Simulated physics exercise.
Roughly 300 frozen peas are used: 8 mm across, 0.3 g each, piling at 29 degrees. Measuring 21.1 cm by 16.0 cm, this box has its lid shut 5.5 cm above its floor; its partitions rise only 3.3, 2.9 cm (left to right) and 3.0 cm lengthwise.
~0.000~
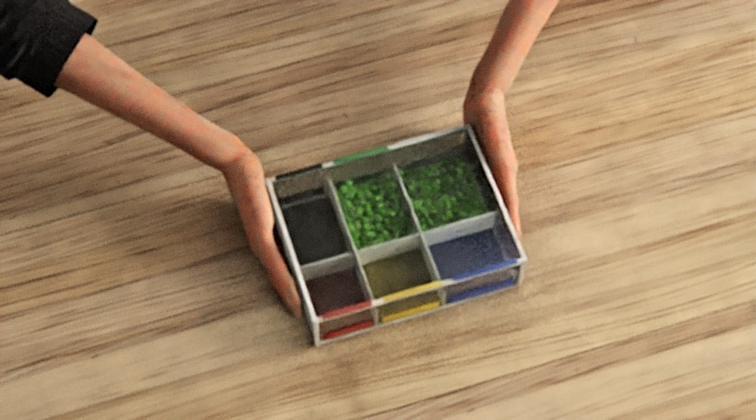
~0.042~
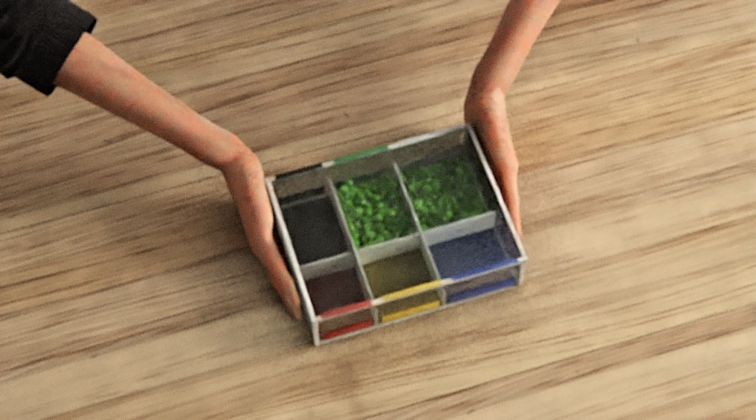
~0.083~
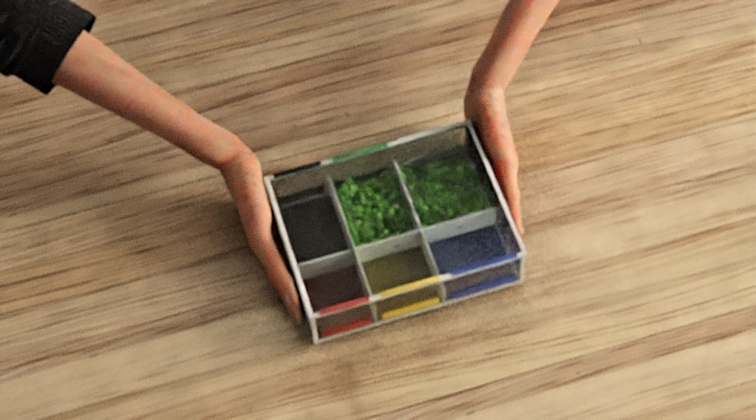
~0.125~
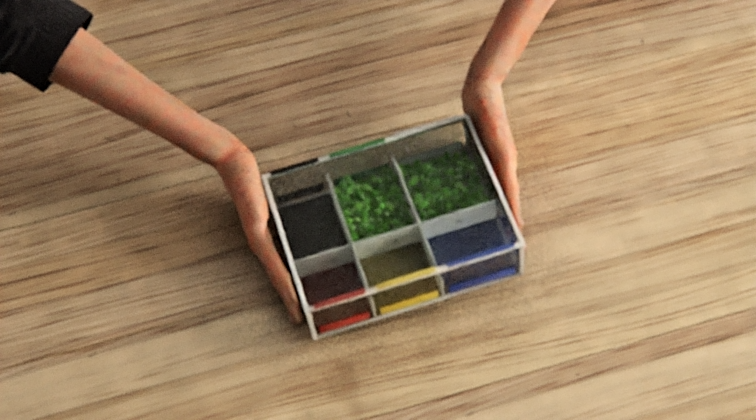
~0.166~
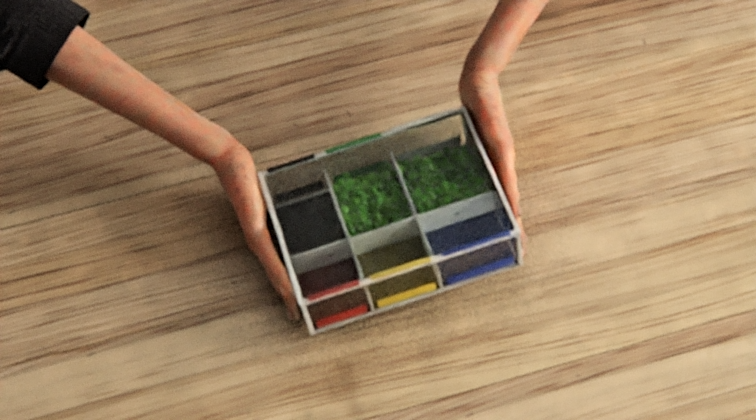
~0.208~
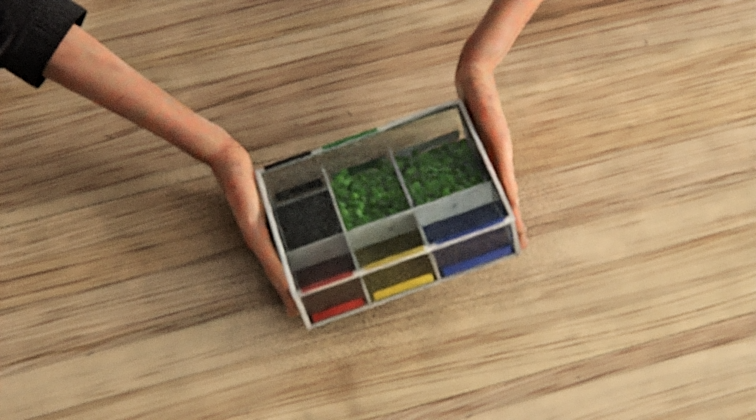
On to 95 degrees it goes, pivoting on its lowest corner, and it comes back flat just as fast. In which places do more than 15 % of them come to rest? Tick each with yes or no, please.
Red compartment - no; blue compartment - no; green compartment - yes; yellow compartment - no; white compartment - yes; black compartment - yes.
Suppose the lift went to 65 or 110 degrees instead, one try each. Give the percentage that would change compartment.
5 % and 40 %.
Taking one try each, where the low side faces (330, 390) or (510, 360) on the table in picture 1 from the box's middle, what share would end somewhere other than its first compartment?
Approximately 85 percent, then 80 percent.
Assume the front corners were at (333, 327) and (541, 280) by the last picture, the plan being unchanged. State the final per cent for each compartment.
Red 0; blue 70; green 5; yellow 15; white 10; black 0.
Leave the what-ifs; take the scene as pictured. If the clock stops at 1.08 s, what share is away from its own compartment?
Value: Close to 10 %.
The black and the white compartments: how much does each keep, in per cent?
The black one gets 25 per cent and the white one 25 per cent.
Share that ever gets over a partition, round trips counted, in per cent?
I'd put it at some 40 percent of the pieces.
After 1.08 s, tilt 95 degrees; green 55 %, white 40 %, black 10 %.
After 1.67 s, tilt 42 degrees; green 50 %, white 25 %, black 20 %.
Then, at 2.30 s, tilt 0 degrees; green 50 %, white 25 %, black 25 %.
In the end, at 3.1 s, red 0 %, blue 0 %, green 50 %, yellow 0 %, white 25 %, black 25 %.
